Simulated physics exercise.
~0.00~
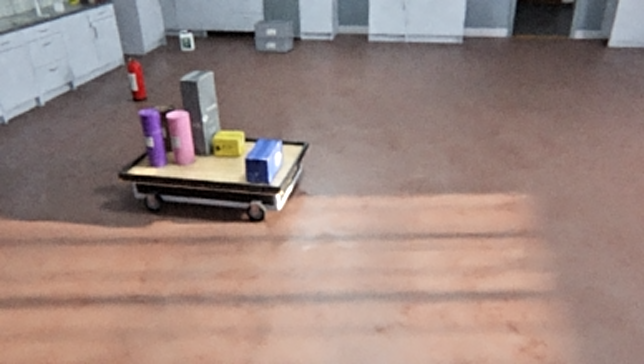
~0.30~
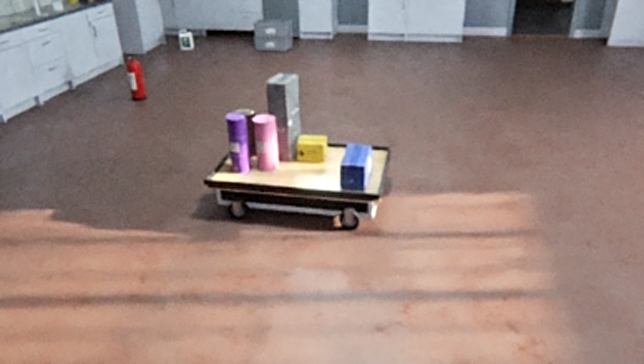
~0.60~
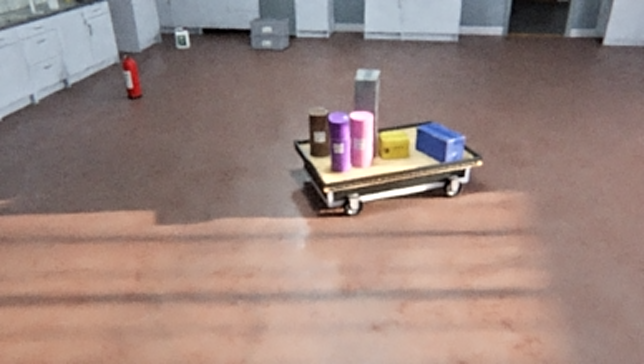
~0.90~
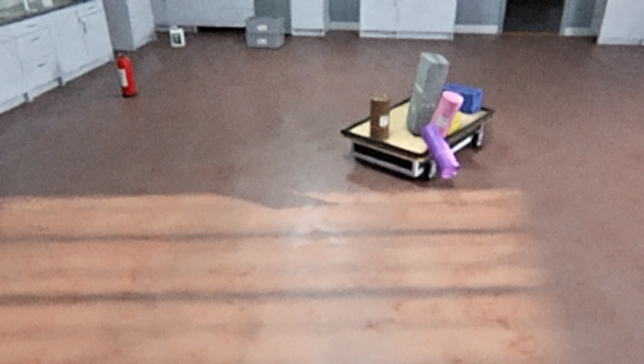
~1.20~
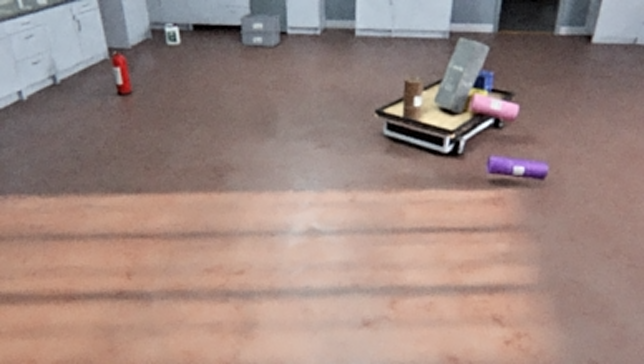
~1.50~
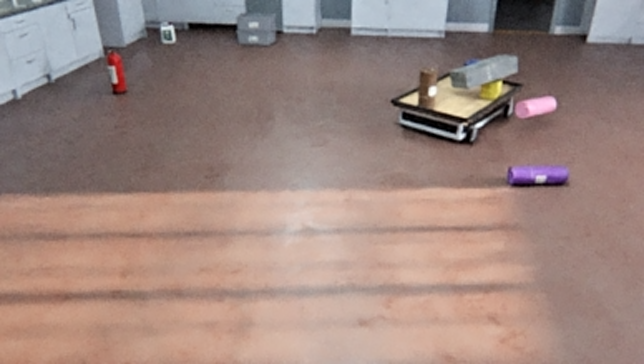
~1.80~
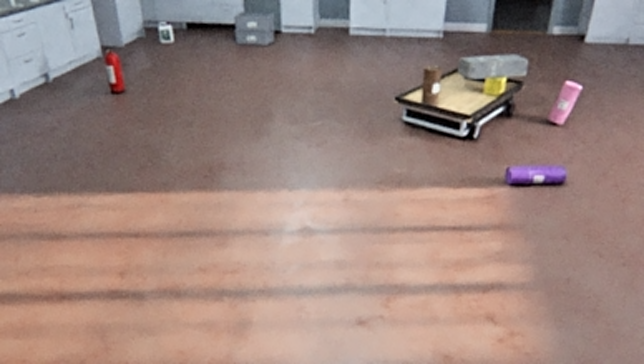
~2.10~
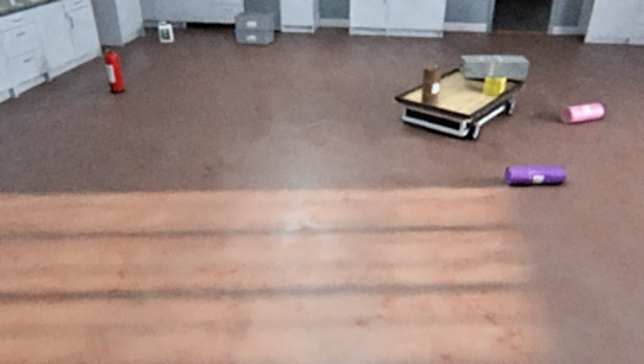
In a wide room with a brown floor, a flat cart carrying canisters and boxes rolled right and swung away; the purple and pink canisters toppled off onto the floor, and the tall grey box fell over aboard while the brown canister stayed upright.
